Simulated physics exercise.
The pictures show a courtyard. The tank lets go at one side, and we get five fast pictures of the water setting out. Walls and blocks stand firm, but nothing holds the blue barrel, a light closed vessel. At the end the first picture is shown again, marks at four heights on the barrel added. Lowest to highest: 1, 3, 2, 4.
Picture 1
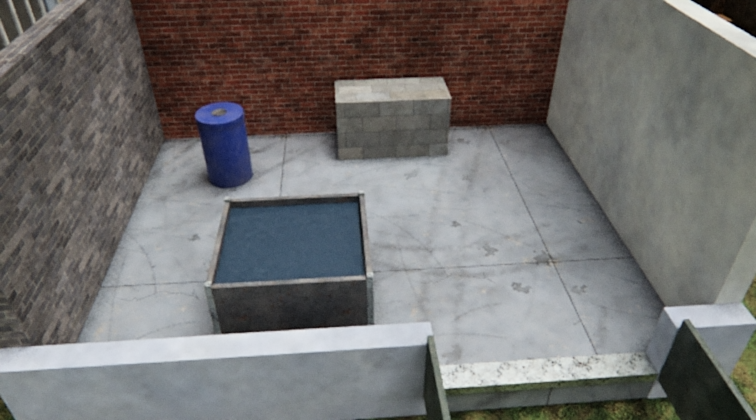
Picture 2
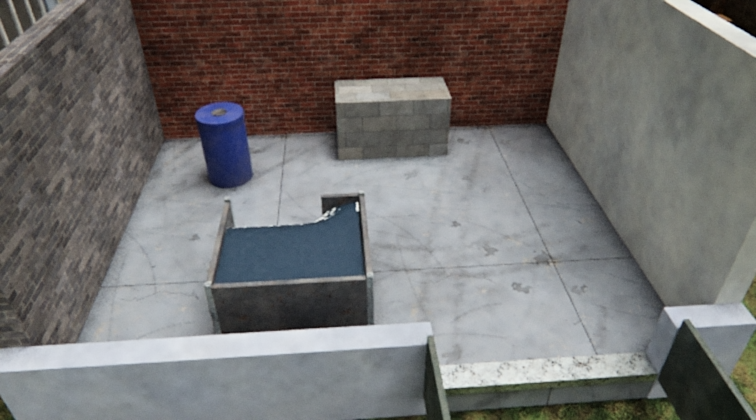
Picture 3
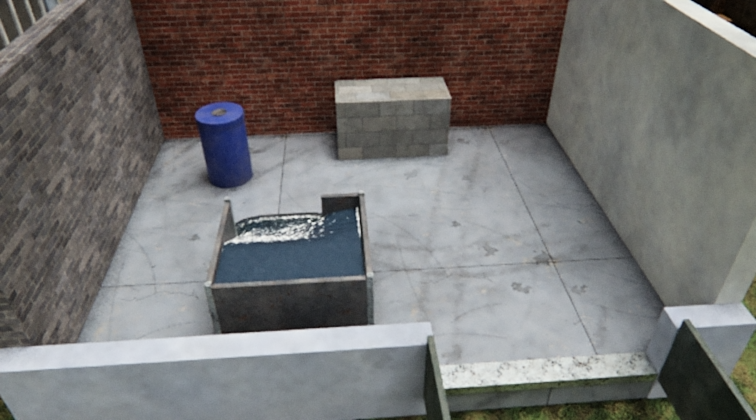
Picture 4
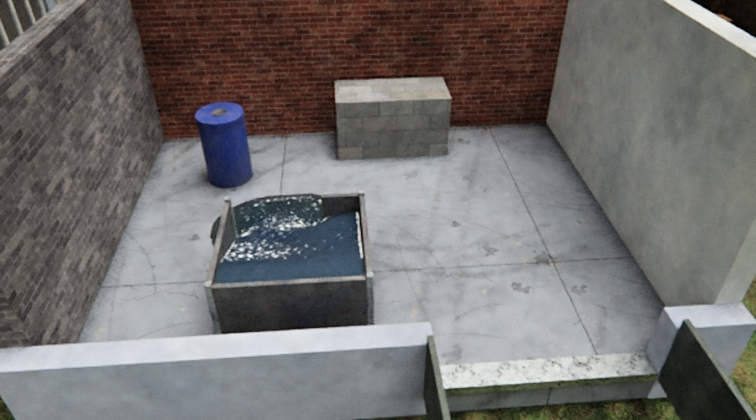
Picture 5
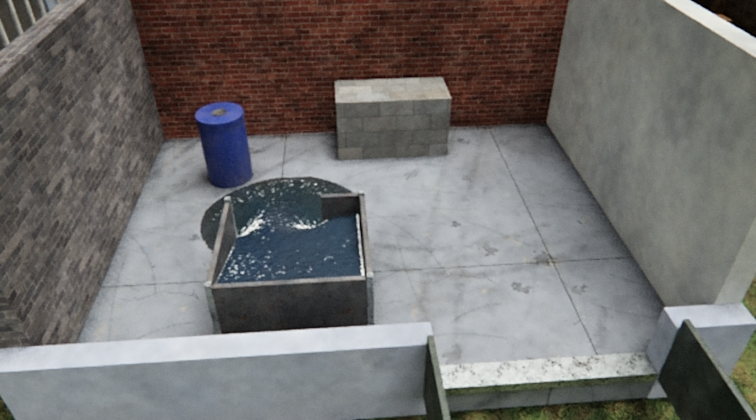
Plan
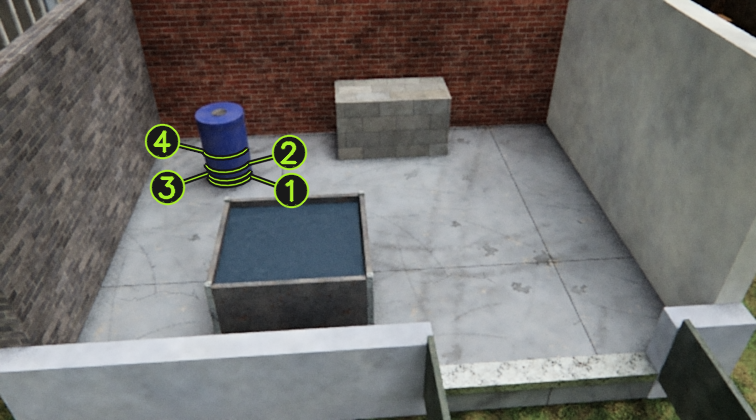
Water in a square tank drops away at the back, where part of the wall is now open, then churns with white flecks and spreads across the courtyard floor behind it, while the blue barrel and block stack stay still.
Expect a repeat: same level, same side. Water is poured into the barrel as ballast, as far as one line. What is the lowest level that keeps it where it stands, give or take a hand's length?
That is line 4.
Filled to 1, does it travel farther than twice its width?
Yes.
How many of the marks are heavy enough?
One.
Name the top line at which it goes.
Here it is line 2.
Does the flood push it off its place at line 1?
Yes, that goes wrong.
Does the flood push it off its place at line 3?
Yes, it does.
On the marked copy, 1 at (228, 185); 2 at (225, 172); 3 at (227, 180); 4 at (222, 158); from the bottom up 1, 3, 2, 4.
Choosing 1, it is pushed about 5 times its own width away.
Choosing 2, it is pushed about half its own width away.
Choosing 3, it is pushed about twice its own width away.
Choosing 4, it does not move.
